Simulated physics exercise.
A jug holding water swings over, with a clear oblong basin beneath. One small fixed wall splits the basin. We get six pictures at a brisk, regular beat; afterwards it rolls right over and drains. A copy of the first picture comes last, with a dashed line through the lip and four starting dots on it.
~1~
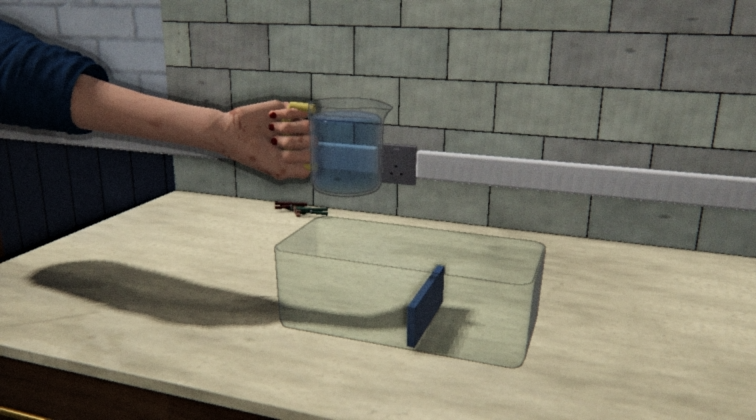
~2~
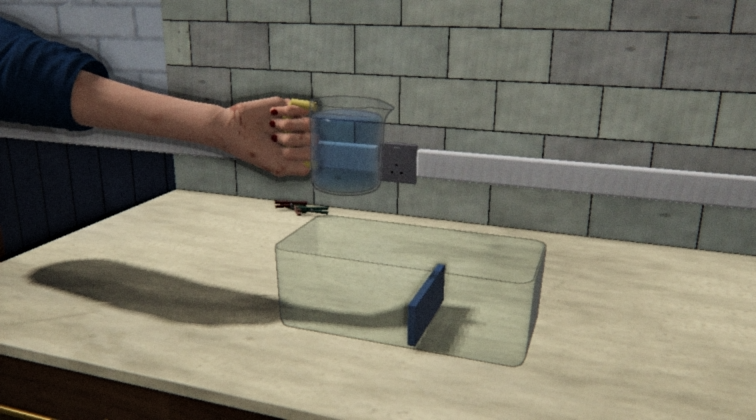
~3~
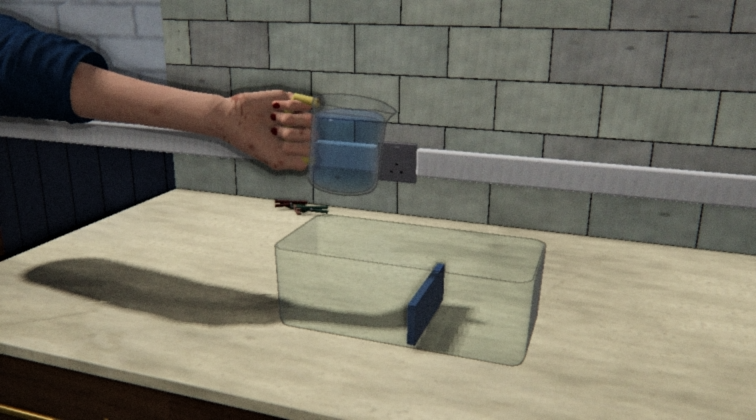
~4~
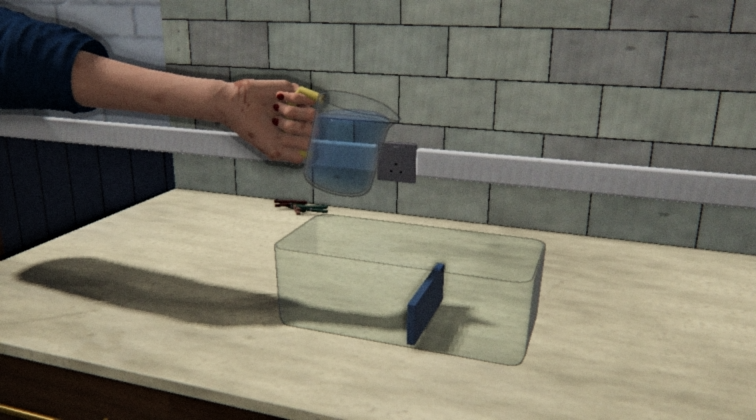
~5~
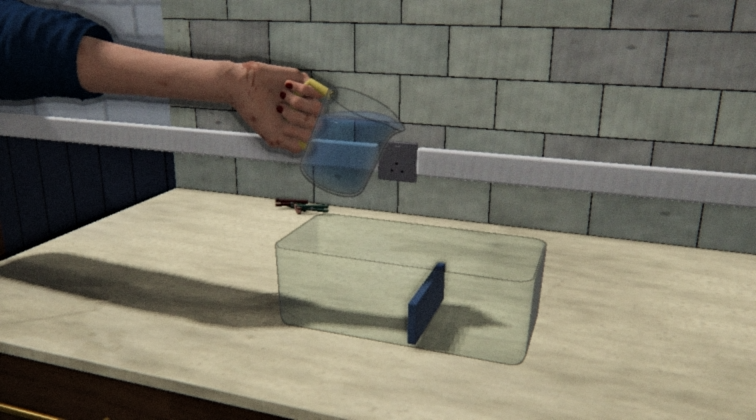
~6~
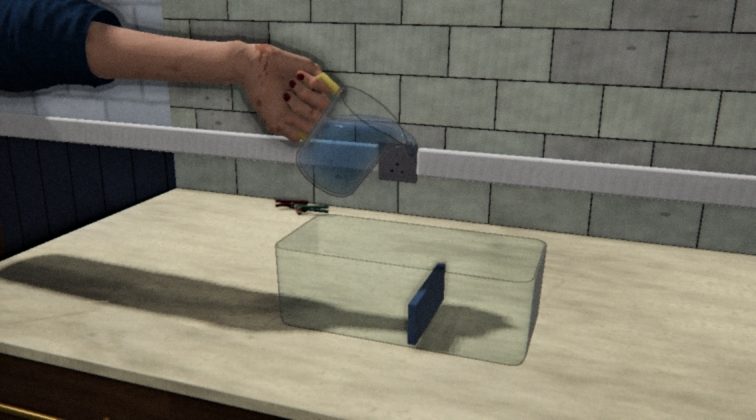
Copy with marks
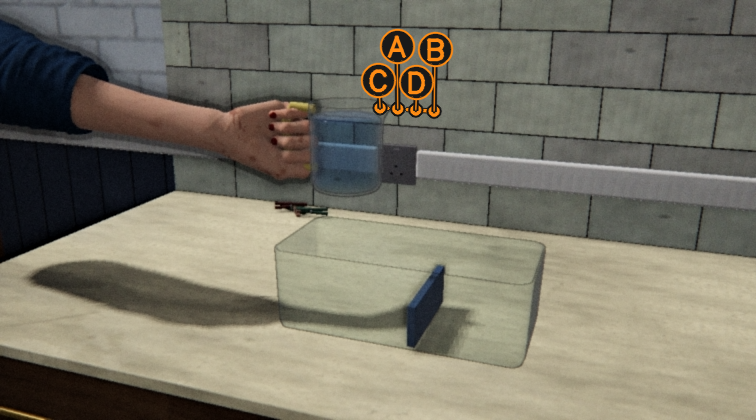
A hand with dark nails, reaching from a blue sleeve at the left, holds a clear jug of blue water upright, then lifts its handle and tips it steadily rightward until the water reaches the lip. Below, a clear oblong basin with an upright dark-blue wall inside stands on a pale counter. The fixed, slightly raised view shows grey brick, a white rail and a grey socket behind.
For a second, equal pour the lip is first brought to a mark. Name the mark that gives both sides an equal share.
C is best.
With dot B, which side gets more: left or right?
The right side.
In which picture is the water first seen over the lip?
Picture 6.
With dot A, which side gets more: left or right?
More ends on the right.
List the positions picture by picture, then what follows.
The first frame shows upright, lip at (391, 108); basin from (281, 323) to (525, 367); top of the wall at (427, 285); nothing has left yet.
The second frame shows upright, lip at (392, 108); nothing has left yet.
The third frame shows tipped about 7°, lip at (395, 112); nothing has left yet.
The fourth frame shows tipped about 14°, lip at (399, 120); nothing has left yet.
The fifth frame shows tipped about 25°, lip at (403, 130); nothing has left yet.
The sixth frame shows tipped about 36°, lip at (406, 143); water is over the lip, down to (412, 153).
On the marked copy, A at (397, 108); B at (434, 111); C at (380, 107); D at (415, 110).
Choosing A, about 15 % ends left of the wall and 84 % right of it.
Choosing B, about 2 % ends left of the wall and 96 % right of it.
Choosing C, about 51 % ends left of the wall and 48 % right of it.
Choosing D, about 3 % ends left of the wall and 96 % right of it.
